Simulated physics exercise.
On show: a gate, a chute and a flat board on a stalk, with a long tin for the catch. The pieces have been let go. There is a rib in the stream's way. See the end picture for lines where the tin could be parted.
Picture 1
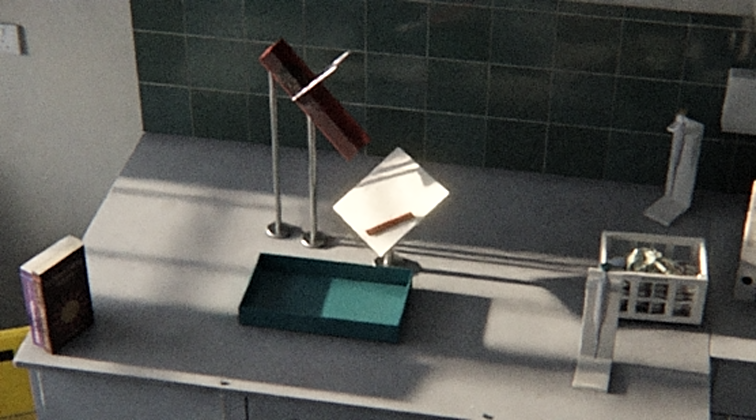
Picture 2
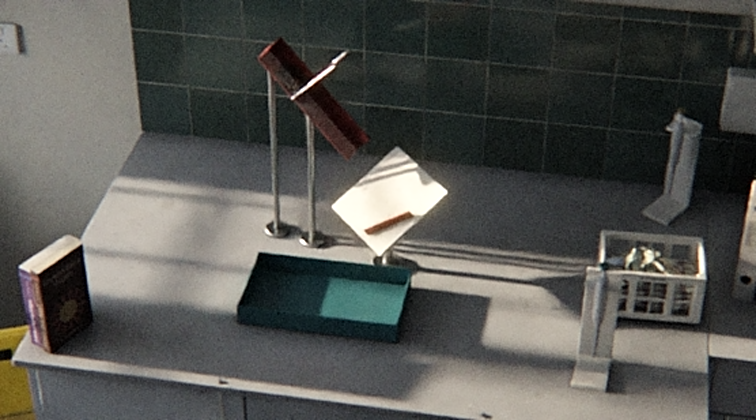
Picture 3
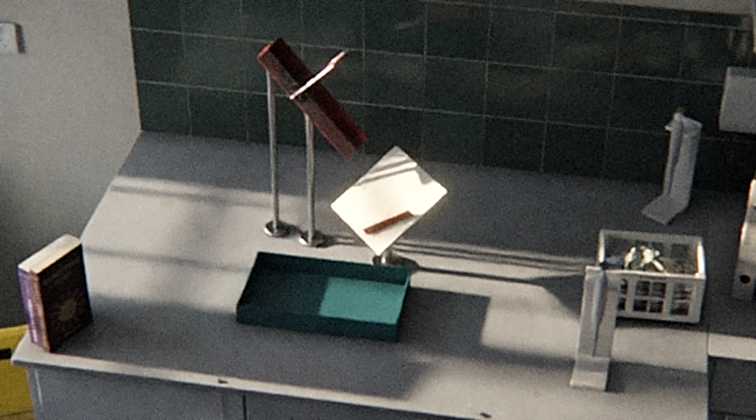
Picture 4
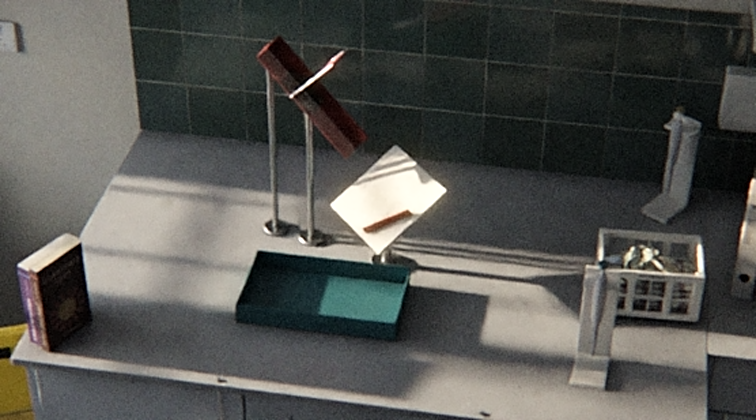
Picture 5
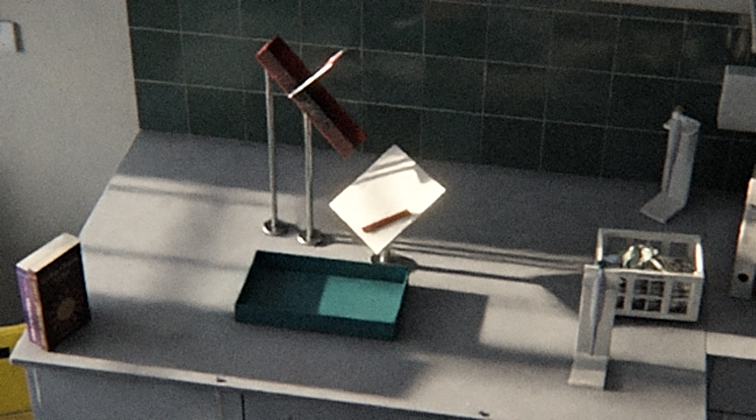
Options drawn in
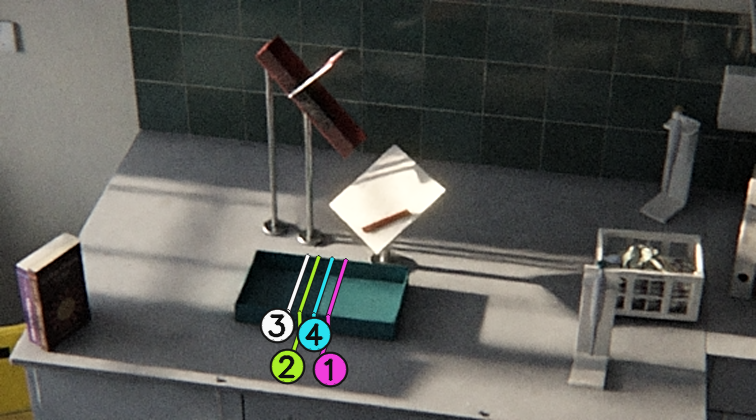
A dark red chute sloping down rightward above a tilted white board and an empty green tray, with nothing visibly moving.
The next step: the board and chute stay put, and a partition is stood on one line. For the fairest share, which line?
The best line is 4.
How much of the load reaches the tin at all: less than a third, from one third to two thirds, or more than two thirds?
About that: More than two thirds.
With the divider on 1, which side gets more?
The left side.
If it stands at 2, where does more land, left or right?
The right side.
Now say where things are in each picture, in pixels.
Load behind the gate (295, 80), allspice berries; lip of the chute (355, 155), sloping fairly steeply, in the first frame.
Middle of the board (388, 199), tilted fairly steeply; middle of its low edge (355, 230); of its high edge (422, 169), in the second frame.
Front corners of the tin (236, 305) and (396, 325), empty; front of the load (309, 94), in the third frame.
Middle of the load (307, 90); its front (318, 107), roughly a third of the way to the lip; rib from (408, 209) to (362, 228), in the fourth frame.
Middle of the load (313, 102); its front (333, 125), roughly two thirds of the way to the lip, in the fifth frame.
On the marked copy, line 1 crosses the front rim at (328, 315); line 2 crosses the front rim at (299, 312); line 3 crosses the front rim at (288, 310); line 4 crosses the front rim at (314, 314).
For line 1, of what is caught, almost all on the left of the divider, about a tenth on the right.
For line 2, of what is caught, just a few on the left of the divider, almost all on the right.
For line 3, of what is caught, just a few on the left of the divider, almost all on the right.
For line 4, of what is caught, roughly half on the left of the divider, roughly half on the right.
